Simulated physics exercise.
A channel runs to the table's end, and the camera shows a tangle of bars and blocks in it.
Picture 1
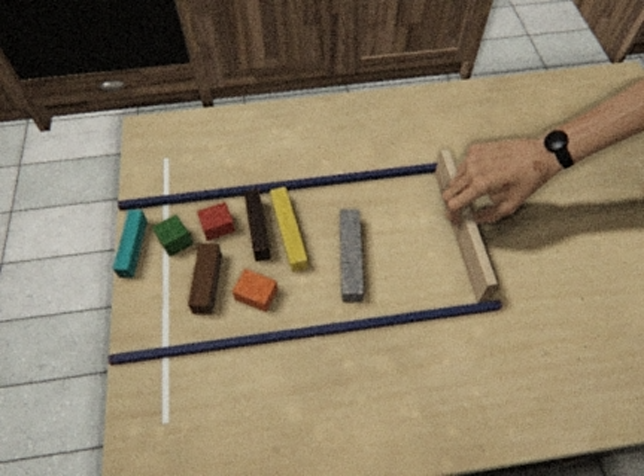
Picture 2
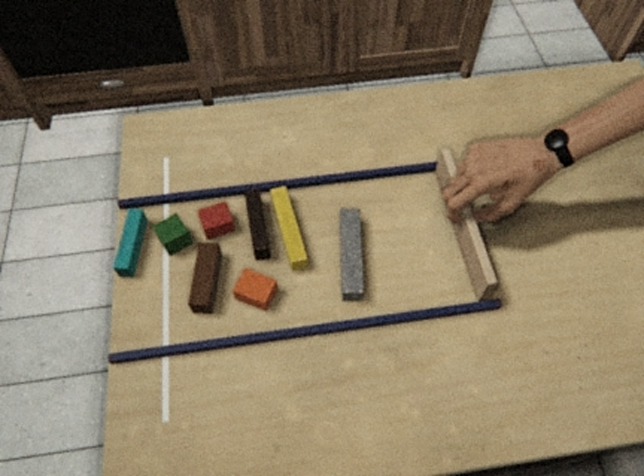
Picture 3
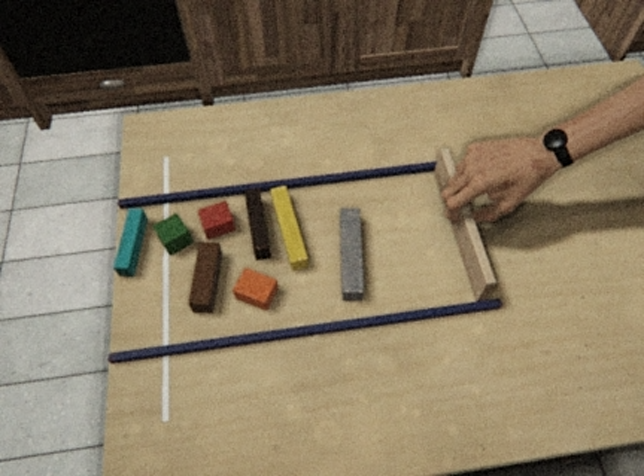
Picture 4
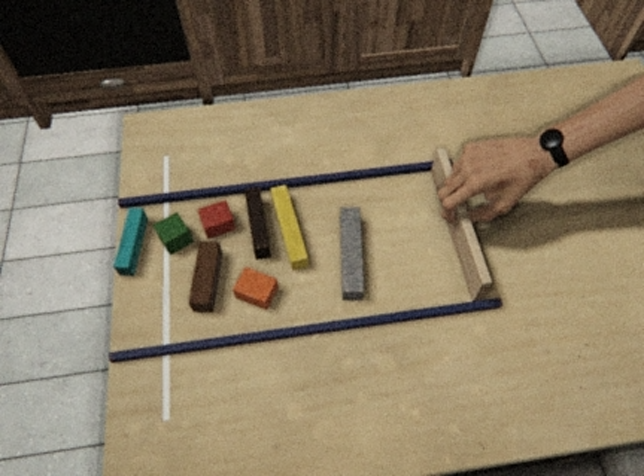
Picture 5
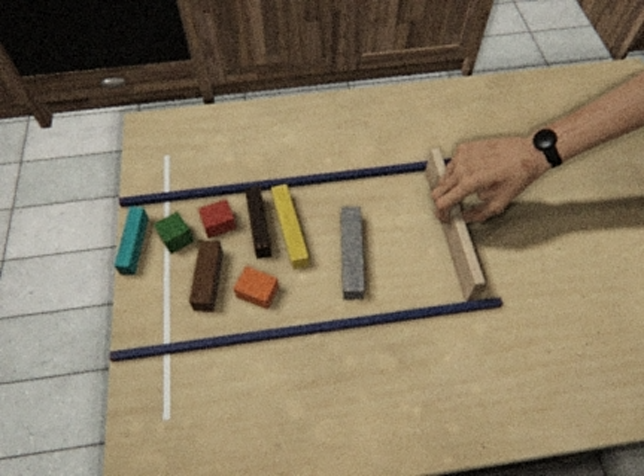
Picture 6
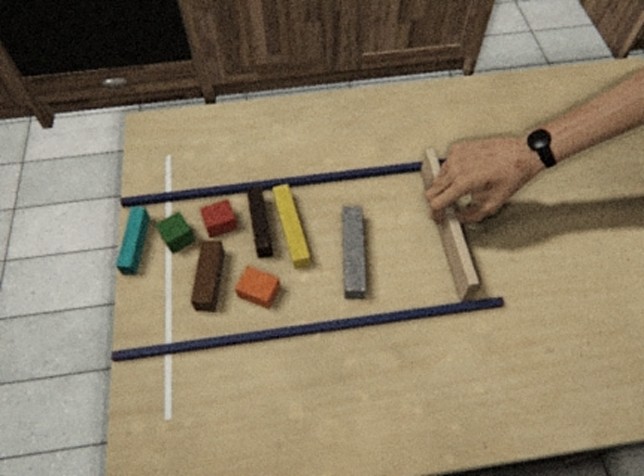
A hand slides a wooden board slightly left between two rails, while the blocks stay still.
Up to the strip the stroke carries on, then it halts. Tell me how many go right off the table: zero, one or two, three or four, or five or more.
Expect a modest handful, three or four, to go down.
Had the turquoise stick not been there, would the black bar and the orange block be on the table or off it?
Outcome for the black bar: It stays; for the orange block: It stays.
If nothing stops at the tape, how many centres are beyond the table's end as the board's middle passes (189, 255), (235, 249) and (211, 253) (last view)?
First 1, next 0, last 1.
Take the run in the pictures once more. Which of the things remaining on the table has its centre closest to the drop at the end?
Going by centres, it is the black bar.
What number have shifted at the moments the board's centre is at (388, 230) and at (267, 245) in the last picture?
The first count is 0, and then it's 7.
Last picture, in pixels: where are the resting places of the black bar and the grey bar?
Roughly at (122, 238) and at (156, 278), in that order.
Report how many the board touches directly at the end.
It adds up to 1.
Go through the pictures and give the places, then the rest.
In the first frame, turquoise stick (131, 244); green block (173, 236); brown bar (206, 278); board (463, 223); tape (166, 272).
In the second frame, green block (173, 235); orange block (256, 290).
In the third frame, brown bar (206, 277); yellow bar (289, 227).
In the fourth frame, turquoise stick (131, 241); grey bar (351, 252).
In the fifth frame, green block (174, 233); board (452, 222).
In the sixth frame, turquoise stick (134, 240); green block (176, 233); brown bar (208, 276); board (446, 222); tape (169, 269).
Early on, none off yet; turquoise stick at rest near (134, 240); green block at rest near (176, 233); brown bar at rest near (208, 276).
A while later, none off yet; turquoise stick at rest near (134, 240); green block travelled a little near (160, 238); brown bar travelled a little near (193, 278).
Finally, the number that fall off is three or four; lost, red block, brown bar, green block and turquoise stick.
